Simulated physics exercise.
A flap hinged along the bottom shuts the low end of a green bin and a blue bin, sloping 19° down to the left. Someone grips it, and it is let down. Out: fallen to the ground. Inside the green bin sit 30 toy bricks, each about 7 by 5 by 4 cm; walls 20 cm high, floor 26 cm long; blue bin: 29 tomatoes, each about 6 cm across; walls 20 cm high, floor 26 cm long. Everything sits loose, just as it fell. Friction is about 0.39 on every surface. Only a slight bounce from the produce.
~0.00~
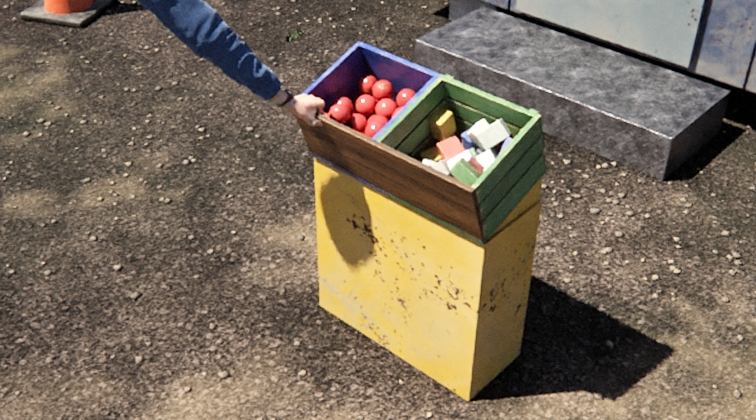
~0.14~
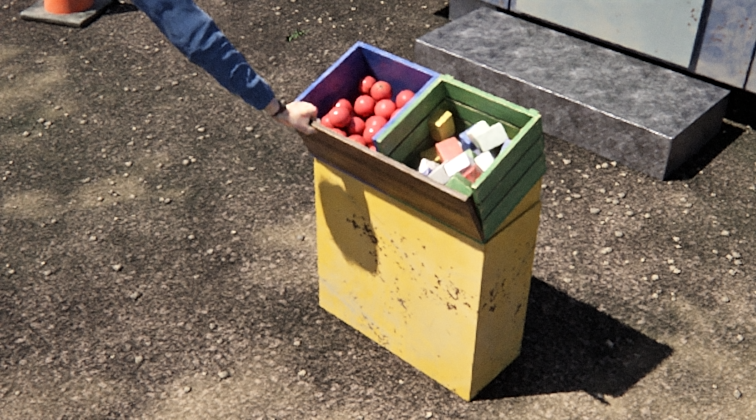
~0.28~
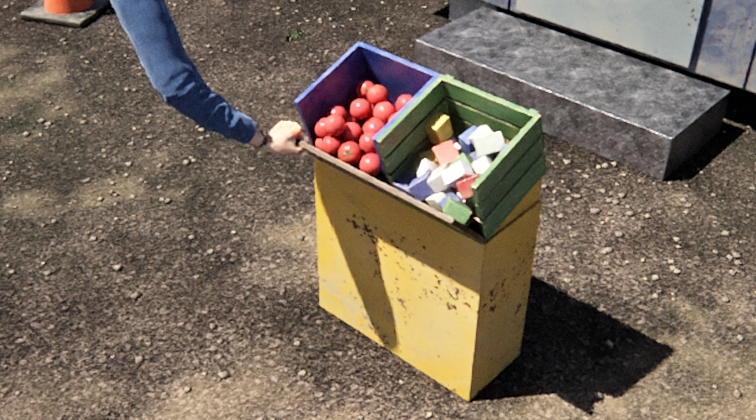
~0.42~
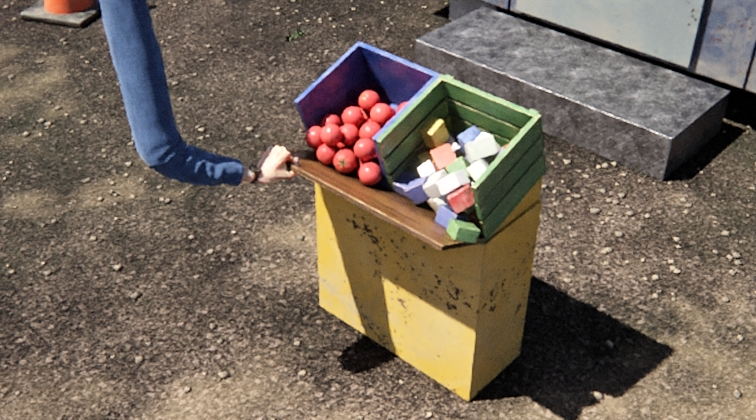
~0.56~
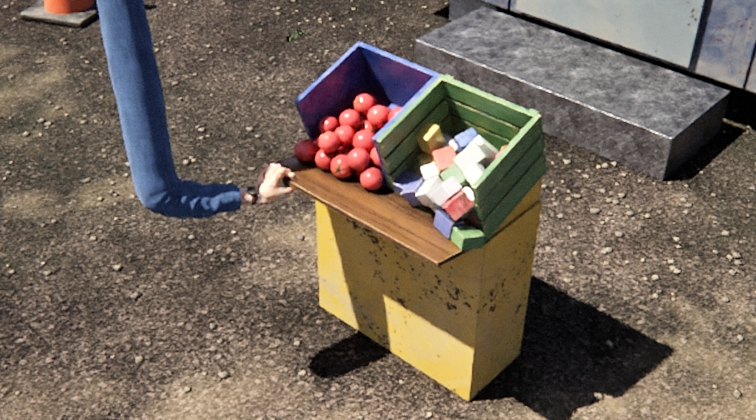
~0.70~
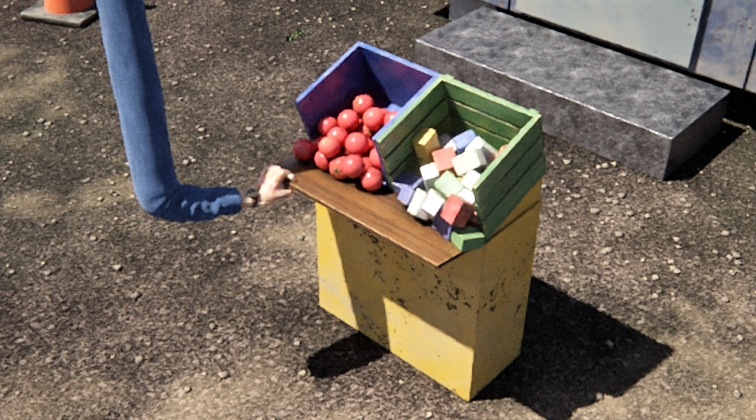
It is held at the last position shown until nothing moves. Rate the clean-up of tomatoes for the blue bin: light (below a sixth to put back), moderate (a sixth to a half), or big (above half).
Light.
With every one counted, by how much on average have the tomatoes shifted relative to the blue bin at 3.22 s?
About 6 cm to the left.
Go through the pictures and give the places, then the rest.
In the first picture (places track the rim corner closest to us here), blue bin (its farthest corner) (357, 45); green bin (473, 187); flap down by 0°; none in free fall.
The second picture shows blue bin (357, 45); flap down by 8°.
The third picture shows blue bin (357, 45); flap down by 27°.
The fourth picture shows blue bin (357, 45); flap down by 47°.
The fifth picture shows blue bin (357, 45); flap down by 60°.
The sixth picture shows blue bin (357, 45); green bin (473, 187); flap down by 62°; none in free fall.
After 1.10 s, the green bin has all 30 and the blue bin has all 29.
After 1.61 s, the green bin has all 30 and the blue bin has all 29.
After 2.32 s, the green bin has all 30 and the blue bin has all 29.
Final count (at 3.22 s), the green bin has all 30 and the blue bin has all 29. Asked share, 0 of 29, 0 per cent.
